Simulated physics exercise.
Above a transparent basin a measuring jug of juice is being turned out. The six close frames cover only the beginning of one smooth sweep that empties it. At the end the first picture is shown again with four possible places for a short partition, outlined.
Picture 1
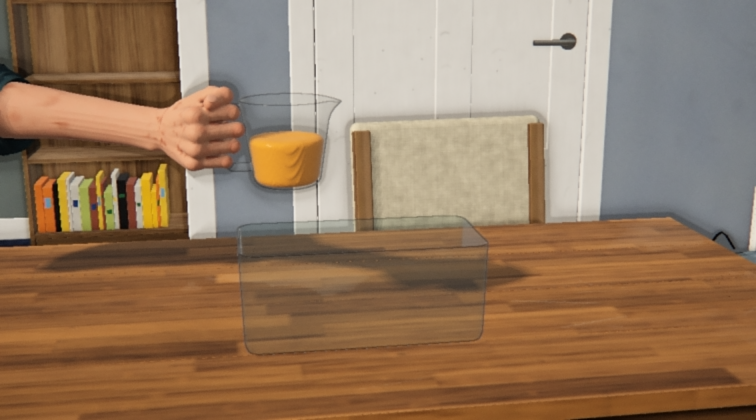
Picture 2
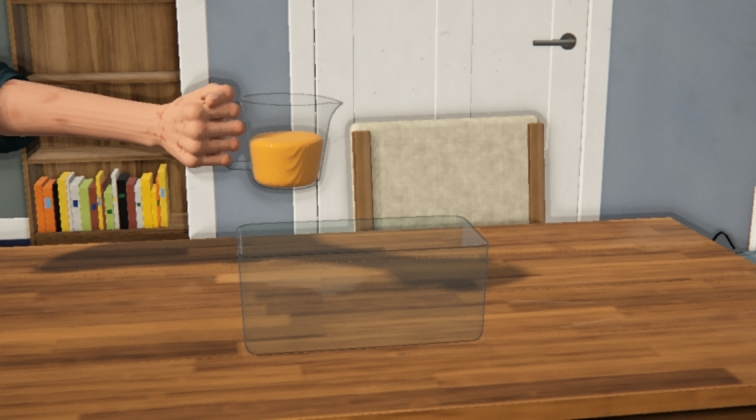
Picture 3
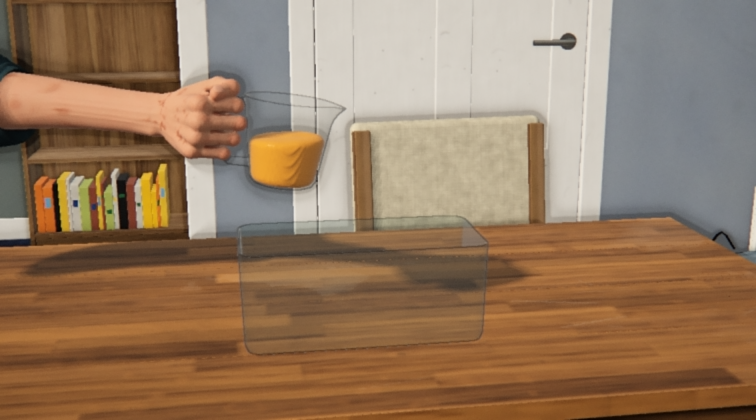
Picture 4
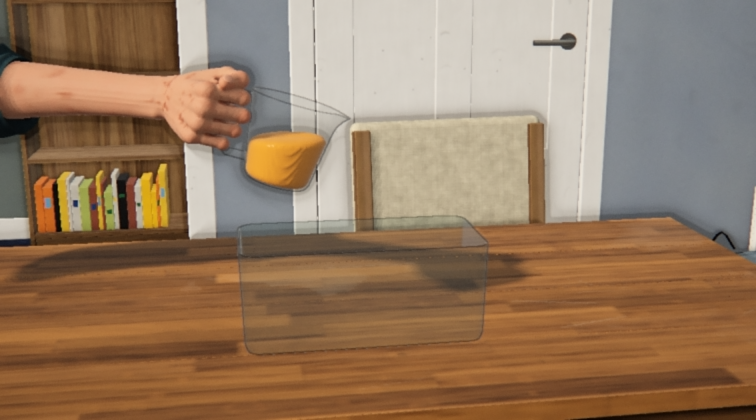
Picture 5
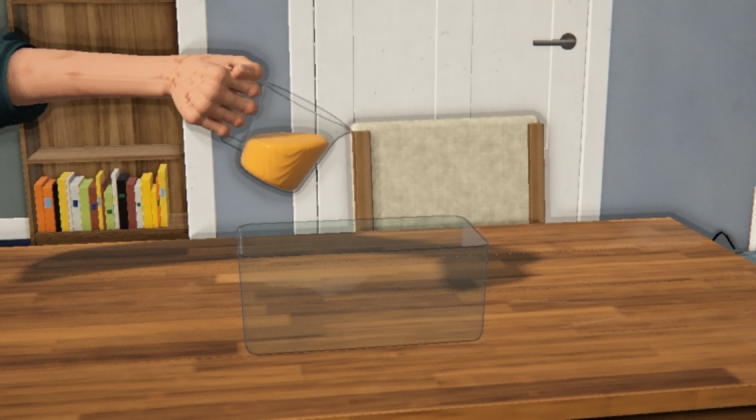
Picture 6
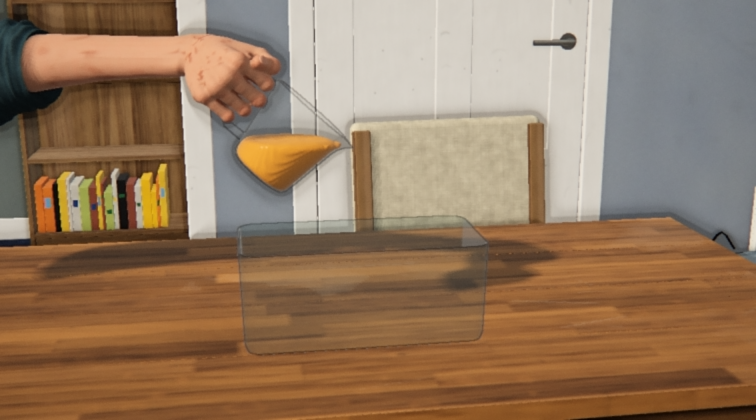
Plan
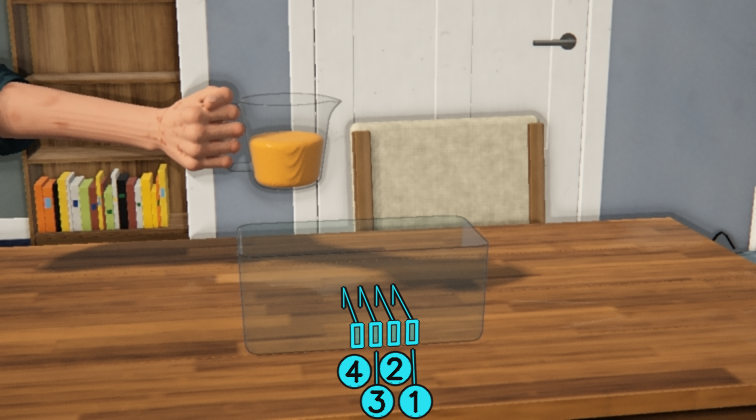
A hand tilts a clear jug of orange juice rightward above a transparent basin.
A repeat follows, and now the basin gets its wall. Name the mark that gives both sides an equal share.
Choose 2.
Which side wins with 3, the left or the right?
The right side.
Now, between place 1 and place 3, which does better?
3.
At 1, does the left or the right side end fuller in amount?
More ends on the left.
In cyan, 1 at (412, 349); 2 at (394, 350); 3 at (376, 352); 4 at (358, 353).
Choosing 1, about 90 % ends left of the wall and 8 % right of it.
Choosing 2, about 52 % ends left of the wall and 47 % right of it.
Choosing 3, about 24 % ends left of the wall and 76 % right of it.
Choosing 4, about 10 % ends left of the wall and 89 % right of it.
